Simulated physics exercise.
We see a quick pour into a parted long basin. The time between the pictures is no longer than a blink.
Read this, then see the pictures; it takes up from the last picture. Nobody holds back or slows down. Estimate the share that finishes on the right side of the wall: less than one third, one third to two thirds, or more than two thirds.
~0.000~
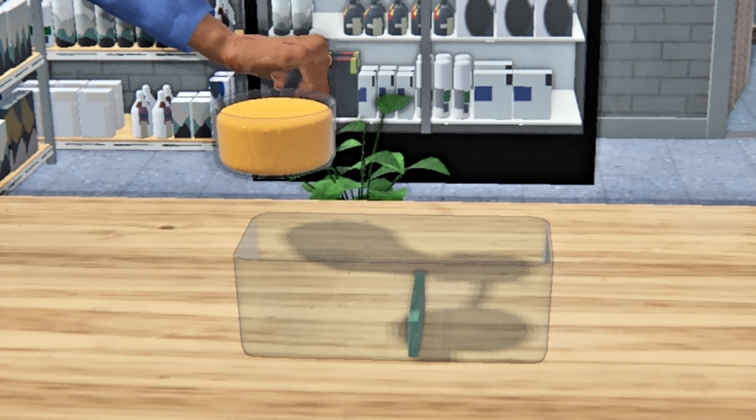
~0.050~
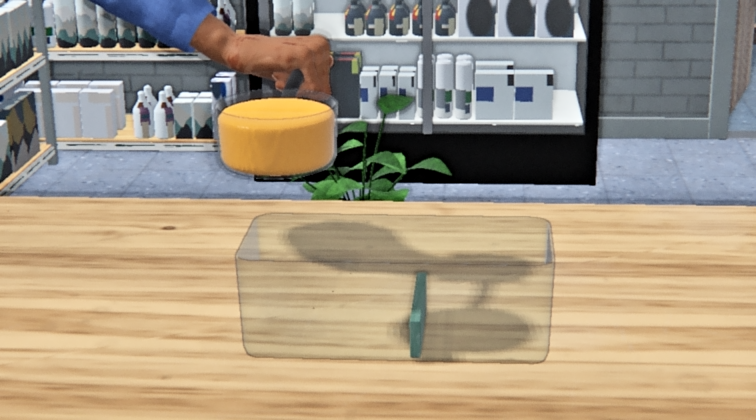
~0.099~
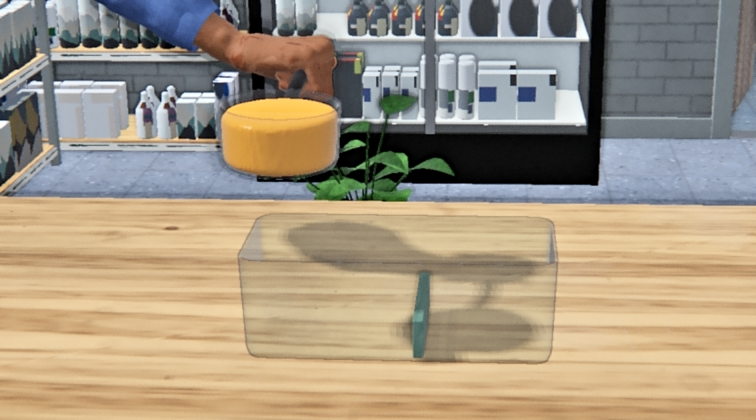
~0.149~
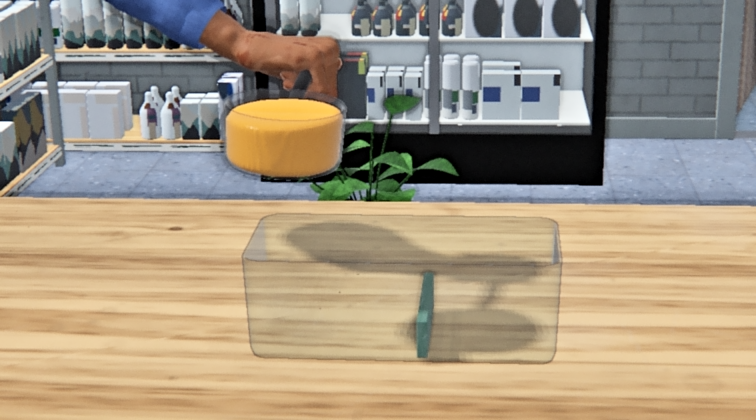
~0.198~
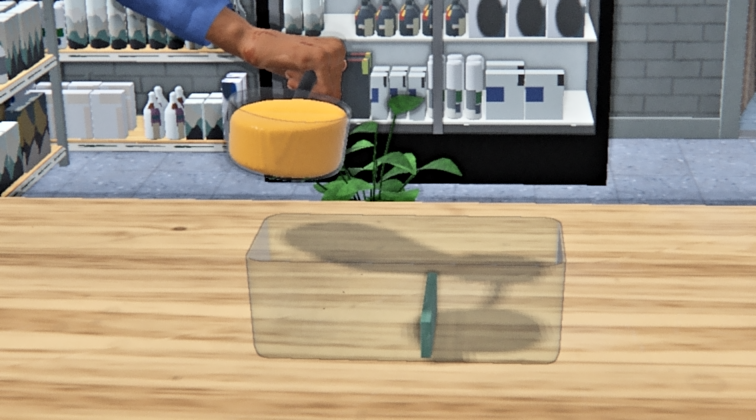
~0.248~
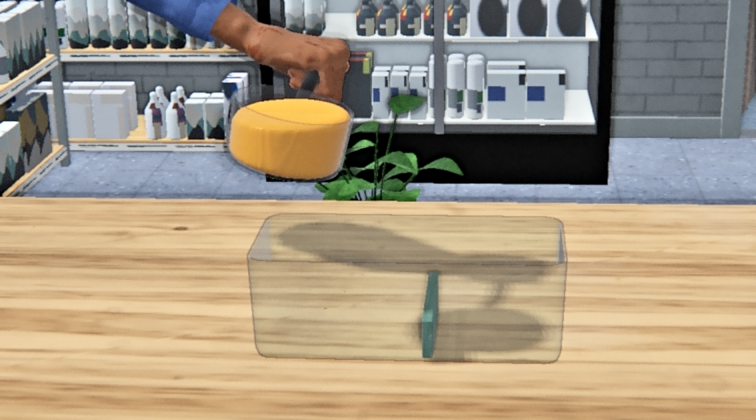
Most likely below one third will rest right of the wall.
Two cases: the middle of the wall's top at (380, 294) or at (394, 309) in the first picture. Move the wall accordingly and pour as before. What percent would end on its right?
65 % and 55 %, roughly.
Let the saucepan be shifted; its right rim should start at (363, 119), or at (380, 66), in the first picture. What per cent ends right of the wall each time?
First try: 55 percent; second try: 75 percent.
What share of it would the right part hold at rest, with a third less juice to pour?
I'd put it at around 5 %.
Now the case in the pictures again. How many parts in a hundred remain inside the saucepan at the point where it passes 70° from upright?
I'd put it near 50 %.
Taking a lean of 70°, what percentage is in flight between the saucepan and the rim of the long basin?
Estimate: 30 per cent, roughly.
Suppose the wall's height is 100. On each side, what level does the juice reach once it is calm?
Left of the wall 50 %, right of the wall 10 %.
A moment on, the saucepan is tipped part way and 48 per cent is still to pour, 18 is left of the wall and 2 right of it.
Next, the saucepan is tipped right over and 6 per cent is still to pour, 72 is left of the wall and 15 right of it.
Then the saucepan is tipped right over and 0 per cent is still to pour, 82 is left of the wall and 16 right of it.
Later the saucepan is tipped right over and 0 per cent is still to pour, 82 is left of the wall and 17 right of it.
At rest 82 per cent lies left of the wall, 17 right of it and 1 outside.
